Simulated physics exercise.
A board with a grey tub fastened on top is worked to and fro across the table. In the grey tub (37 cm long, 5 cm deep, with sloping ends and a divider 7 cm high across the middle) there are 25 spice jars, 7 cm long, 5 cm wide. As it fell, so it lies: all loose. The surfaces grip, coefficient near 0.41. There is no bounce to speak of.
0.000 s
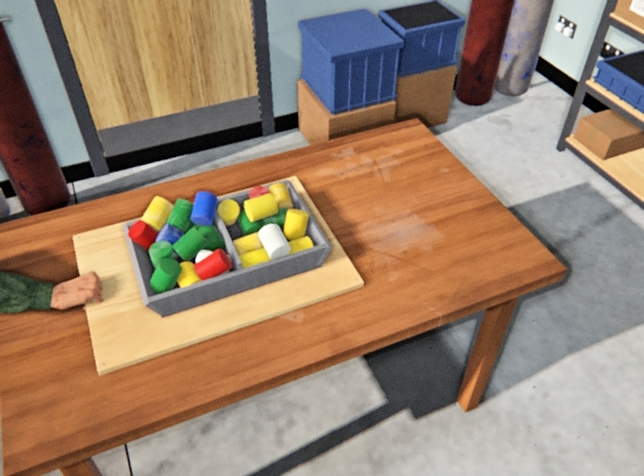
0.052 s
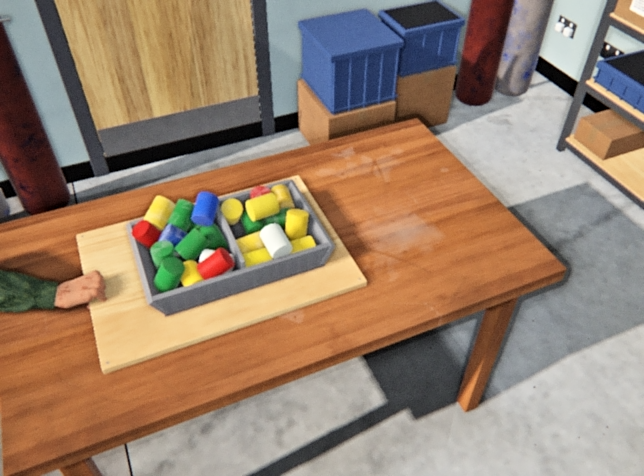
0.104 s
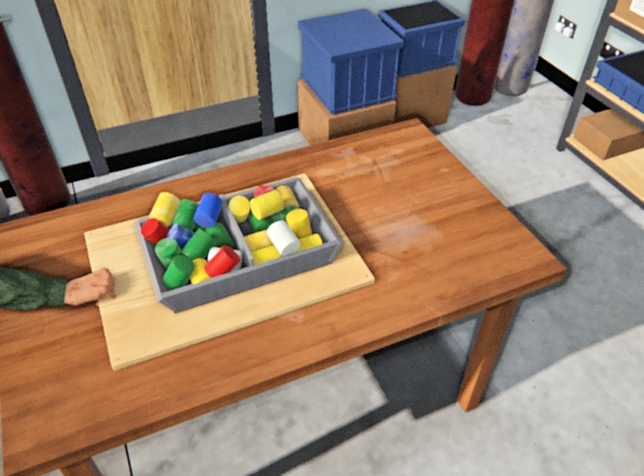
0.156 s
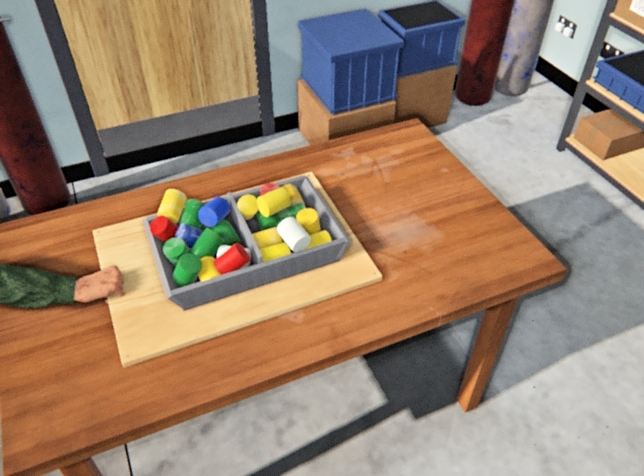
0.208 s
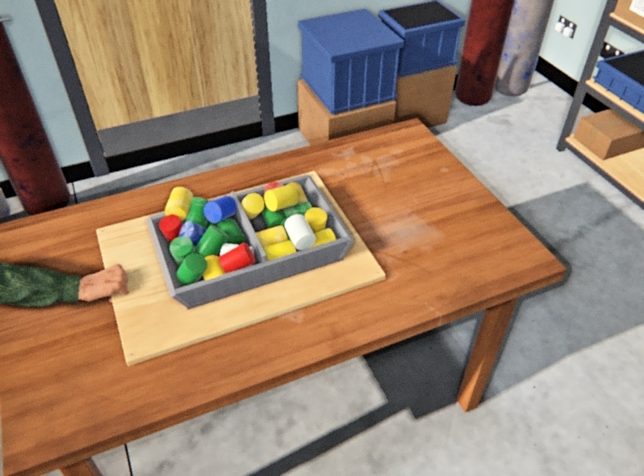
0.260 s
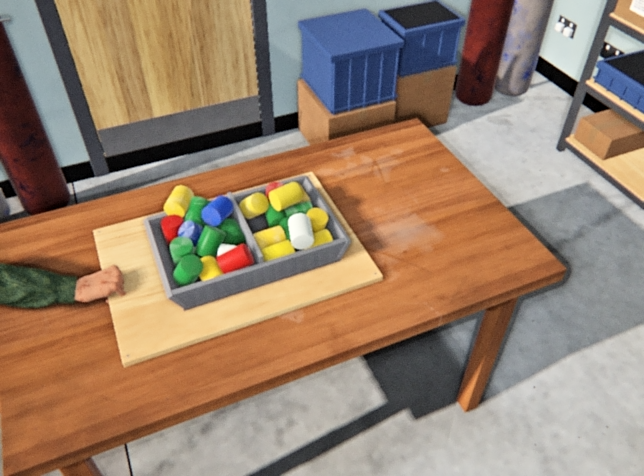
On a wooden table, a hand slides a board and grey tub slightly right, then barely back.
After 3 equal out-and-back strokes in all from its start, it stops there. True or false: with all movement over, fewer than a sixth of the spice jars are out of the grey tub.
True.
After 0.50 s, the grey tub is down by 1 of 25.
After 0.80 s, the grey tub is down by 1 of 25.
After 1.23 s, the grey tub is down by 1 of 25.
Final count (at 1.77 s), the grey tub is down by 1 of 25. Asked share, 1 of 25, 4 per cent.
